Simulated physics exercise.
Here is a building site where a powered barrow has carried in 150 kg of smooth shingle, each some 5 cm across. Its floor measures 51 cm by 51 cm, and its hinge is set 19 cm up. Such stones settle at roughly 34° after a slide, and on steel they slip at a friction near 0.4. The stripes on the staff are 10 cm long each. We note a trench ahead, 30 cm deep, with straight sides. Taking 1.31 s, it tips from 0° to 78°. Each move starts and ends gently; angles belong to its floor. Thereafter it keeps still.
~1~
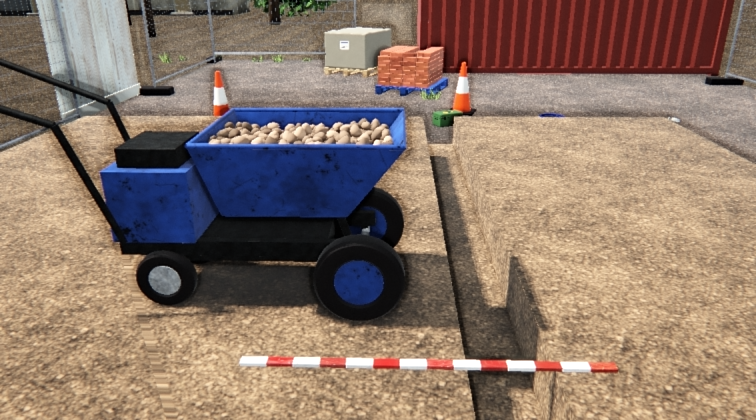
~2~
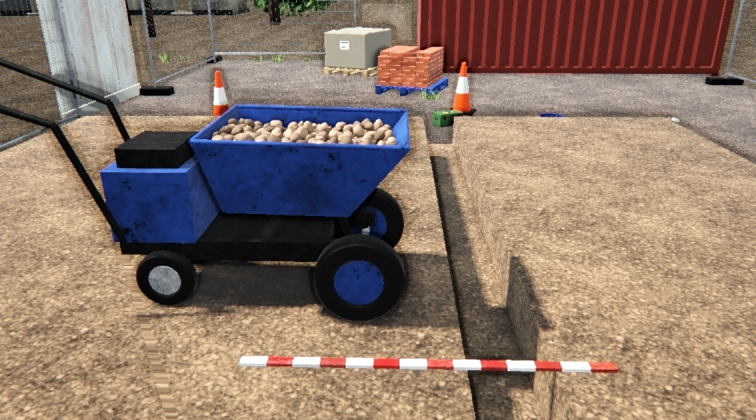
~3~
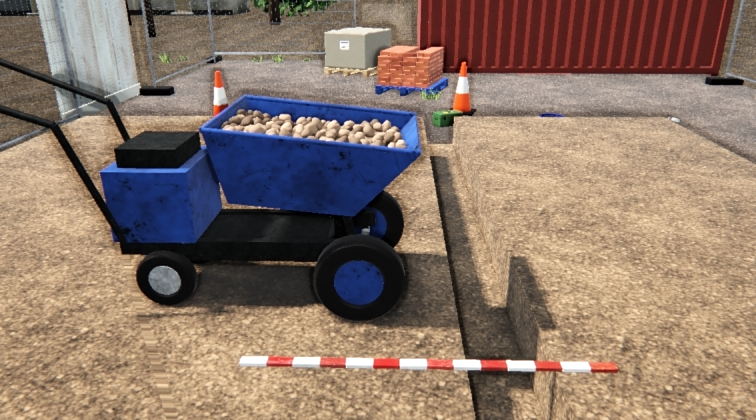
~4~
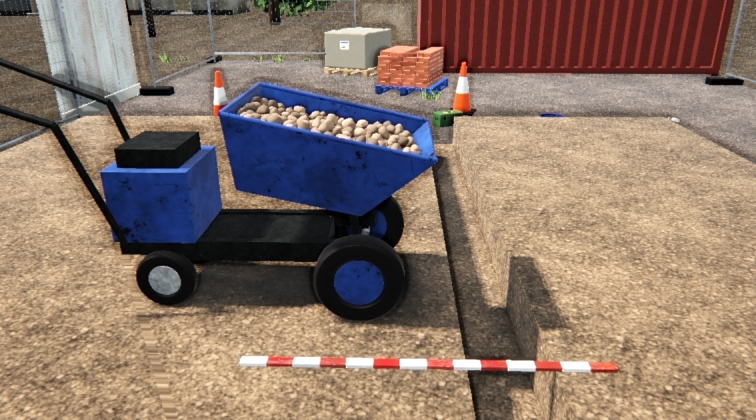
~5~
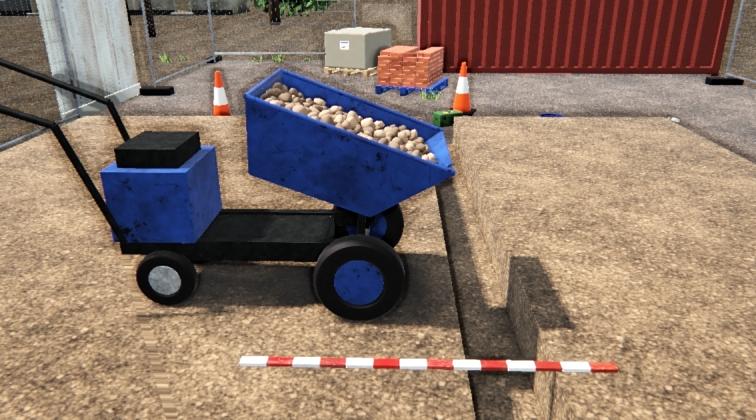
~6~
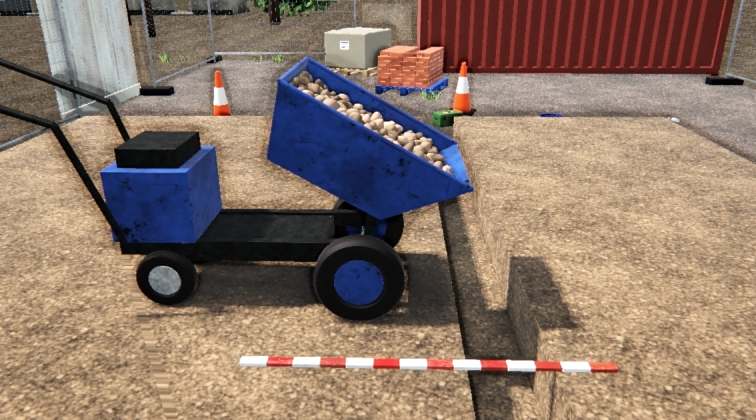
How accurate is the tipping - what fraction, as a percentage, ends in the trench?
Close to 41 in every hundred.
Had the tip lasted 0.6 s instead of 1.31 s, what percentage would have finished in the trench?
Then some 25 per cent would.
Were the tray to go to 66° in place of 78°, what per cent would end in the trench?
Trench share: Approx. 45%.
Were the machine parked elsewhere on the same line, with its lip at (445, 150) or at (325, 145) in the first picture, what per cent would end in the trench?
Near 5 and near 95 percent.
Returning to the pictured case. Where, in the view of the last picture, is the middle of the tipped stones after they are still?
Their middle ends up near (549, 283).
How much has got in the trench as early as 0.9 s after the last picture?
Close to 20 per cent at that time.
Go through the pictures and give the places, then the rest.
Lip at (405, 148), floor tilted 0°, highest stones at (286, 129), in the first frame.
The tray is at 2°, its lip at (409, 149); the top of the load is at (260, 129), in the second frame.
The tray is at 6°, its lip at (420, 153); the top of the load is at (258, 121), in the third frame.
The tray is at 12°, its lip at (436, 161); the top of the load is at (263, 108), in the fourth frame.
The tray is at 20°, its lip at (455, 173); the top of the load is at (284, 96), in the fifth frame.
The tray is at 30°, its lip at (473, 190); the top of the load is at (308, 84), in the sixth frame.
Then, 0.4 s after the last picture the floor is at 66°, 98 % in the tray, 2 % in the trench; the foremost stones are at (517, 237).
Then, 0.9 s after the last picture the floor is at 78°, 34 % in the tray, 20 % in the trench, 46 % past the trench; the foremost stones are at (666, 289).
Then, 1.2 s after the last picture the floor is at 78°, 6 % in the tray, 34 % in the trench, 60 % past the trench; the foremost stones are past the picture's edge.
Then, 3.2 s after the last picture the floor is at 78°, 0 % in the tray, 41 % in the trench, 59 % past the trench; the foremost stones are past the picture's edge.
